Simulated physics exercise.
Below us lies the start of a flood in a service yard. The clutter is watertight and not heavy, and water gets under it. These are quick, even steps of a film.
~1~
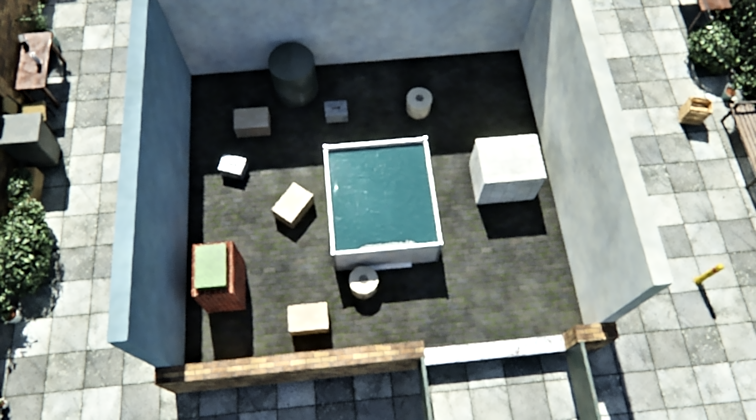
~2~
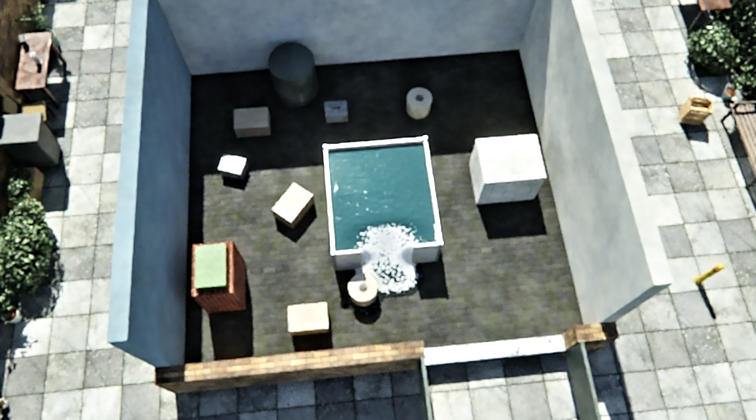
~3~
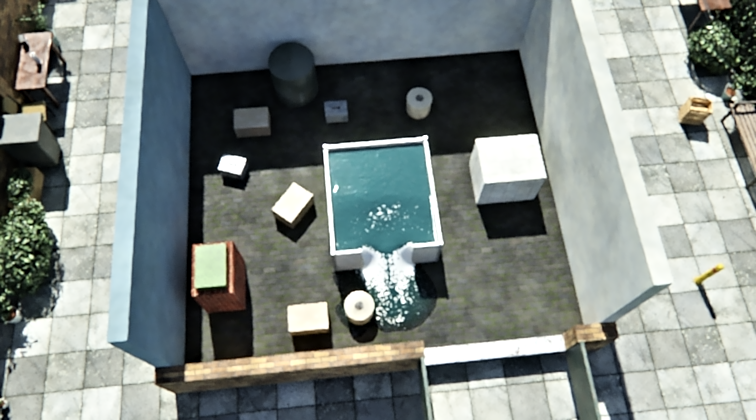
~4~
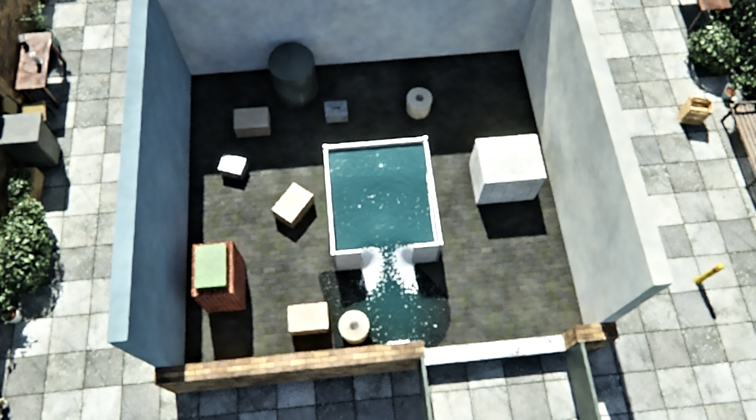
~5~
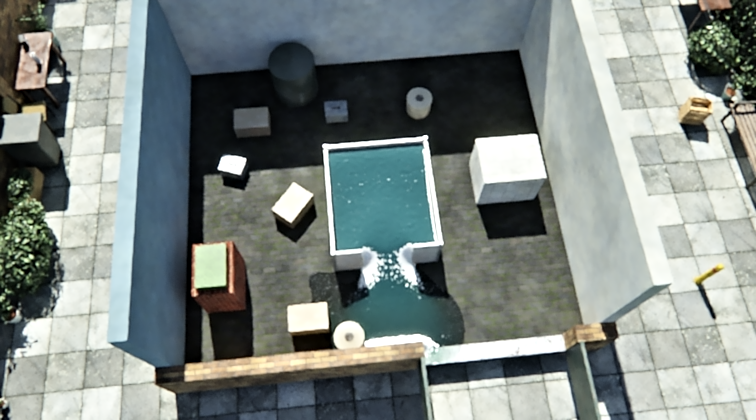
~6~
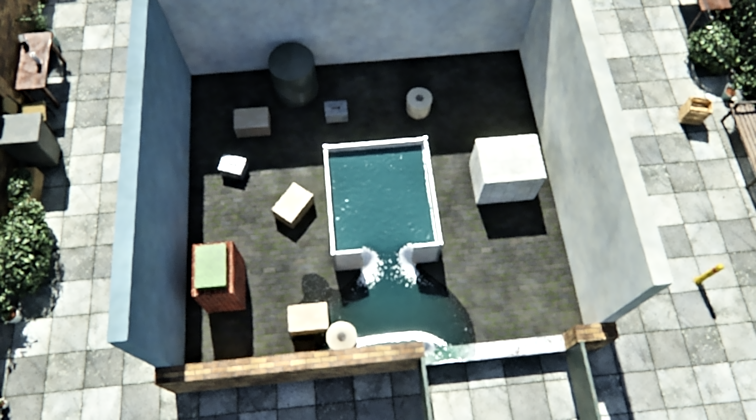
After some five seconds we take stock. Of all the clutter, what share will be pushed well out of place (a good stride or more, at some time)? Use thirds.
It is from one to two thirds.
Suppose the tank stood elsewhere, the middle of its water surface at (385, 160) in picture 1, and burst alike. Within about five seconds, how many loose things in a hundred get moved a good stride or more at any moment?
Some 30 per cent.
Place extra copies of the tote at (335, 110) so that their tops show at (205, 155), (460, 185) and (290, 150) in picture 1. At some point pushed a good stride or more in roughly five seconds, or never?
One after the other: Swept aside, not that far, less than that.
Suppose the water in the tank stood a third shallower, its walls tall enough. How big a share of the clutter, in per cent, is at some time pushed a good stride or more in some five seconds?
Some 30 per cent.
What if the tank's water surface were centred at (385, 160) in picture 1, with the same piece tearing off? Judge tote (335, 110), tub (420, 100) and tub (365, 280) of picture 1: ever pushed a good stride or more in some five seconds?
As listed: Under that, no, swept aside.
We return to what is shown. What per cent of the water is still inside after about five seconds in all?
About 74 per cent.
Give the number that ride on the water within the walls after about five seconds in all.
The number is 1.
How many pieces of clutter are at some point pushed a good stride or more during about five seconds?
That makes 3.
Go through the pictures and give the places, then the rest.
A tub at (364, 280), on the bottom; a crate at (292, 202) rests on the ground; 0 of 7 have shifted, in the first frame.
A tub at (363, 287) rests on the ground, close to its start; a crate at (292, 202), on the bottom; 1 of 7 have shifted, in the second frame.
A tub at (359, 306), on the bottom, a stride from its start; a crate at (292, 202) rests on the ground; 1 of 7 have shifted, in the third frame.
A tub at (354, 325), on the bottom, a stride from its start; a crate at (292, 202), on the bottom; 1 of 7 have shifted, in the fourth frame.
A tub at (349, 337), on the bottom, a stride from its start; a crate at (292, 202), on the bottom; 1 of 7 have shifted, in the fifth frame.
A tub at (342, 337) floats, a stride from its start; a crate at (292, 202) rests on the ground; 1 of 7 have shifted, in the sixth frame.
A moment on, 1 of 7 are well off their spots; 1 afloat.
Next, 2 of 7 are well off their spots; 1 afloat.
Later, 2 of 7 are well off their spots; 1 afloat.
In the end, 3 of 7 are well off their spots, and 3 have been at some point; 1 afloat.
